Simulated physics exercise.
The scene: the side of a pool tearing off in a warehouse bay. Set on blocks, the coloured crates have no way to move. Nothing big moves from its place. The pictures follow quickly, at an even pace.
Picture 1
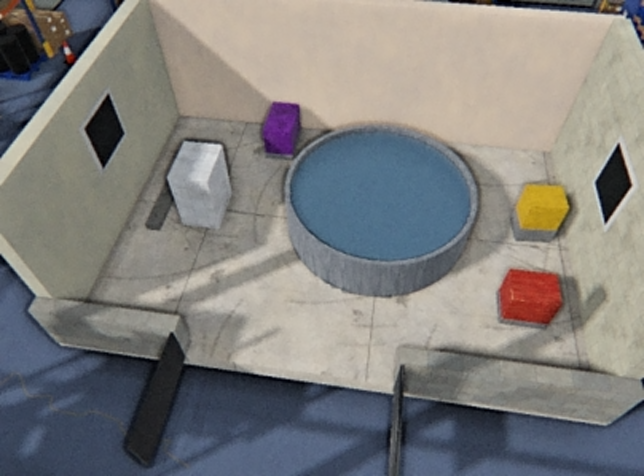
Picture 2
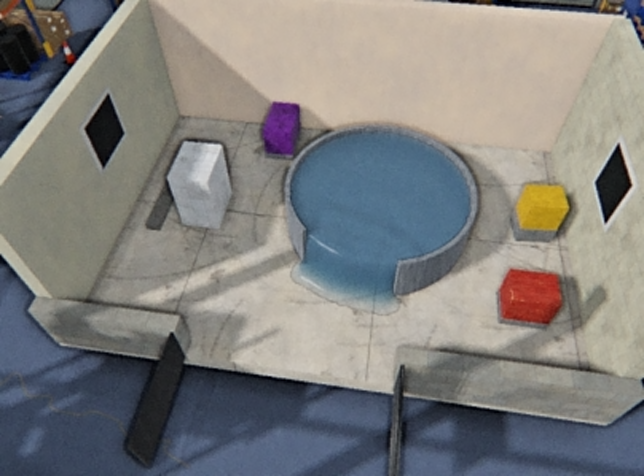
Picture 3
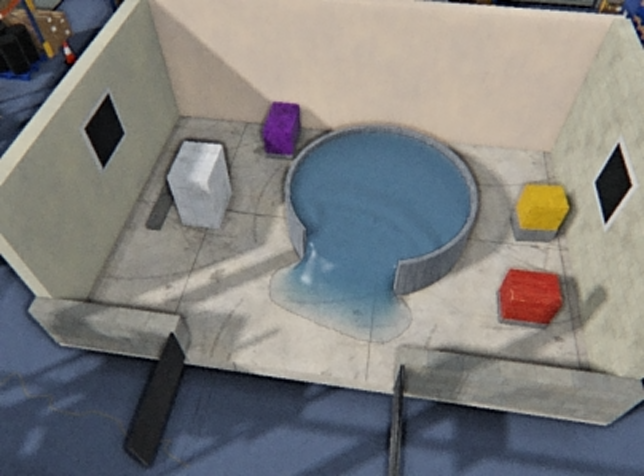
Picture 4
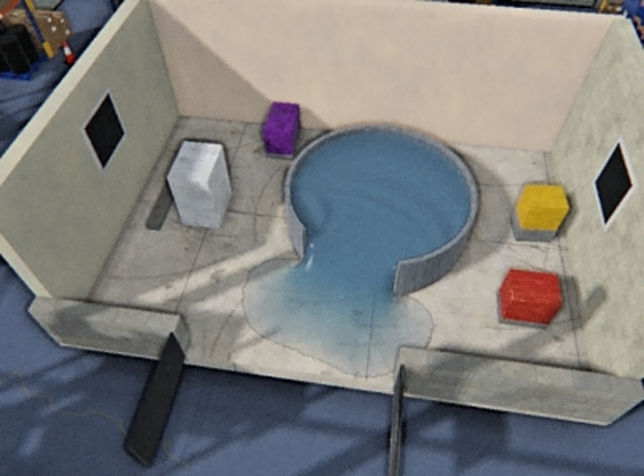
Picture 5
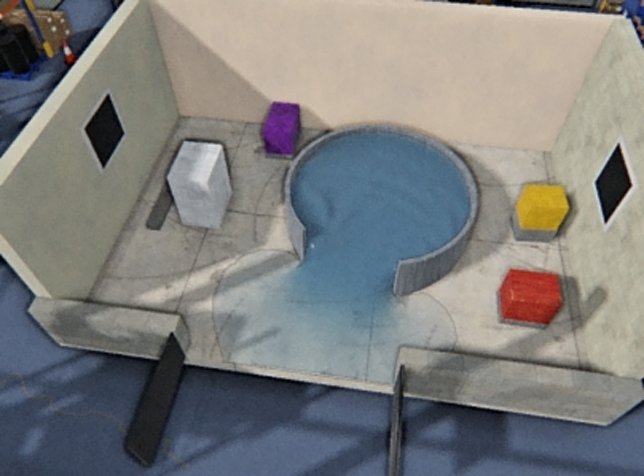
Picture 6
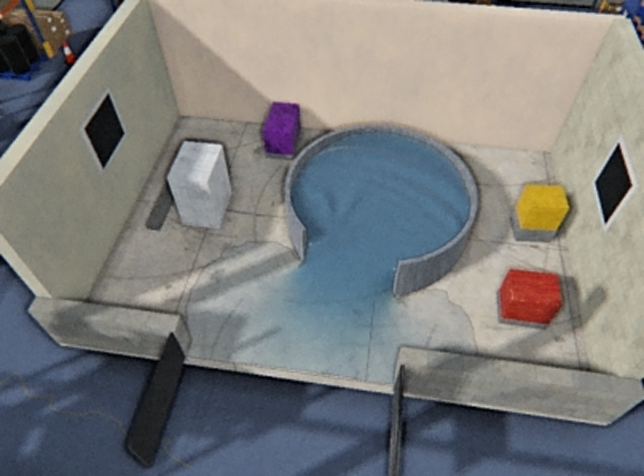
Water pours through a gap in the round pool's front wall and spreads across the floor.
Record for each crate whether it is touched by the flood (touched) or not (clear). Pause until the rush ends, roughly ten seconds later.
Record: Yellow crate clear, red crate clear, purple crate clear.
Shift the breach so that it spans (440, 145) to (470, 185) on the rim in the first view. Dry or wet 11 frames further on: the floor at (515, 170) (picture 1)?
I'd say it's soaked there.
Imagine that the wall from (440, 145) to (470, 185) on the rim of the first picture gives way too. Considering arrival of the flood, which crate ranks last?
Last: The purple-painted one.
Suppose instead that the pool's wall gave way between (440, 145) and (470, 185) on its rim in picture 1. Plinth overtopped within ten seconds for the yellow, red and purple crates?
Result - yellow crate gets flooded; red crate gets flooded; purple crate gets flooded.
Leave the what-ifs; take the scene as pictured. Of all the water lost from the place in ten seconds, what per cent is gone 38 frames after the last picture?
Note - share reached: 85 %.
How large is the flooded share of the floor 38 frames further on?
Estimate: Near 65 %.
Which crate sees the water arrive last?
I'd say the purple crate is last.
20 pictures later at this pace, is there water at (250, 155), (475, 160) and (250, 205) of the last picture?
Status by point, in sequence: Unwetted; unwetted; unwetted.
A moment on, water covers 25 % of the floor; the yellow crate not reached, the red crate water round its plinth, the purple crate not reached.
Next, water covers 30 % of the floor; the yellow crate not reached, the red crate water round its plinth, the purple crate not reached.
Then, water covers 45 % of the floor; the yellow crate water round its plinth, the red crate water round its plinth, the purple crate not reached.
Later, water covers 65 % of the floor; the yellow crate water round its plinth, the red crate water round its plinth, the purple crate water round its plinth.
In the end, water covers 85 % of the floor; the yellow crate stayed above the water, the red crate stayed above the water, the purple crate stayed above the water.
